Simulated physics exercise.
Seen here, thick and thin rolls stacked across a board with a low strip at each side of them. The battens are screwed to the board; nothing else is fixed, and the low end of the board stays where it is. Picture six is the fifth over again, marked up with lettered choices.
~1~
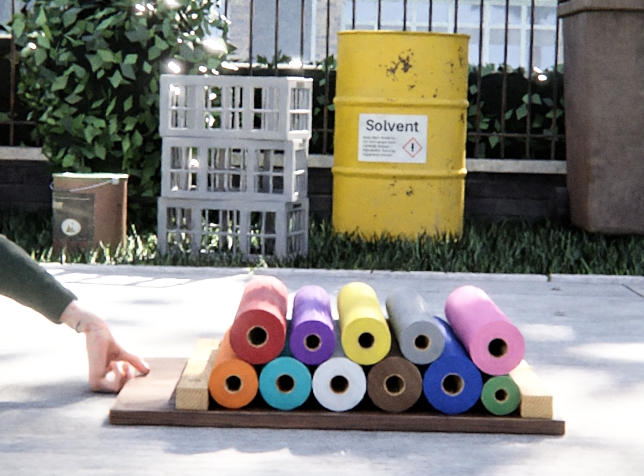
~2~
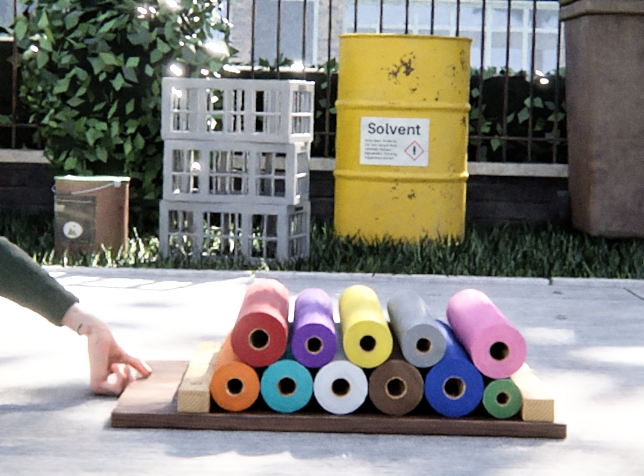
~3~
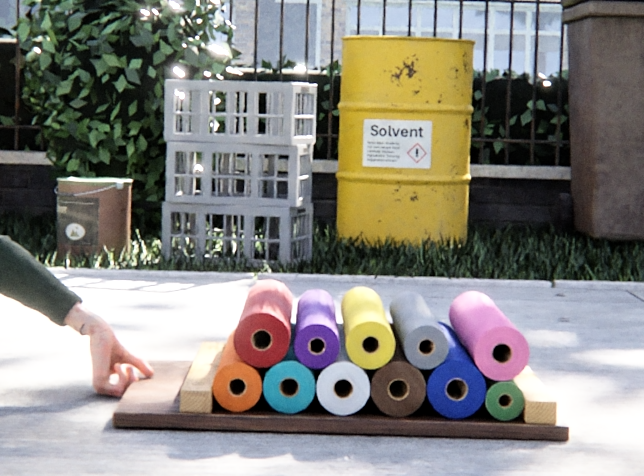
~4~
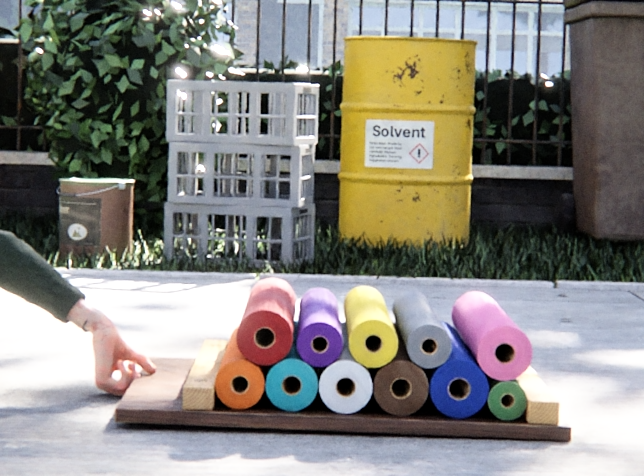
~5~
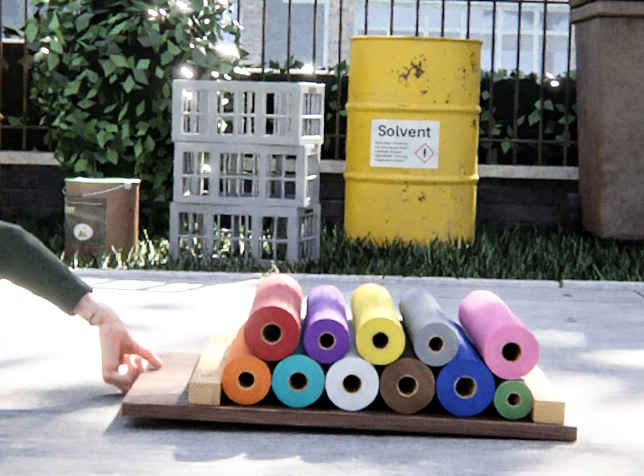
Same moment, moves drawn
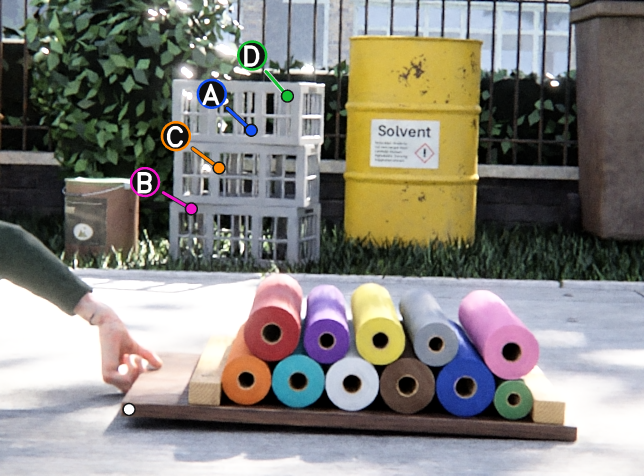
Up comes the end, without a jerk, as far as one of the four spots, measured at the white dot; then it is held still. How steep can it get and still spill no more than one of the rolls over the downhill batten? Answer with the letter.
B is the limit.
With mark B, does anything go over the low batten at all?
Yes, at B.
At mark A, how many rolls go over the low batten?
It comes to five.
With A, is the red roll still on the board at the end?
No, with A.
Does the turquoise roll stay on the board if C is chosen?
Yes.
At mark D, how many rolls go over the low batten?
It comes to five.
On the copy, A at (251, 130); B at (191, 209); C at (219, 168); D at (287, 96); the white dot at (129, 409).
On B. First, board at 17°.
Then, board at 29°.
Finally, board at 29°, one over the low batten (pink).
By contrast, A five over the low batten; C five over the low batten; D five over the low batten.
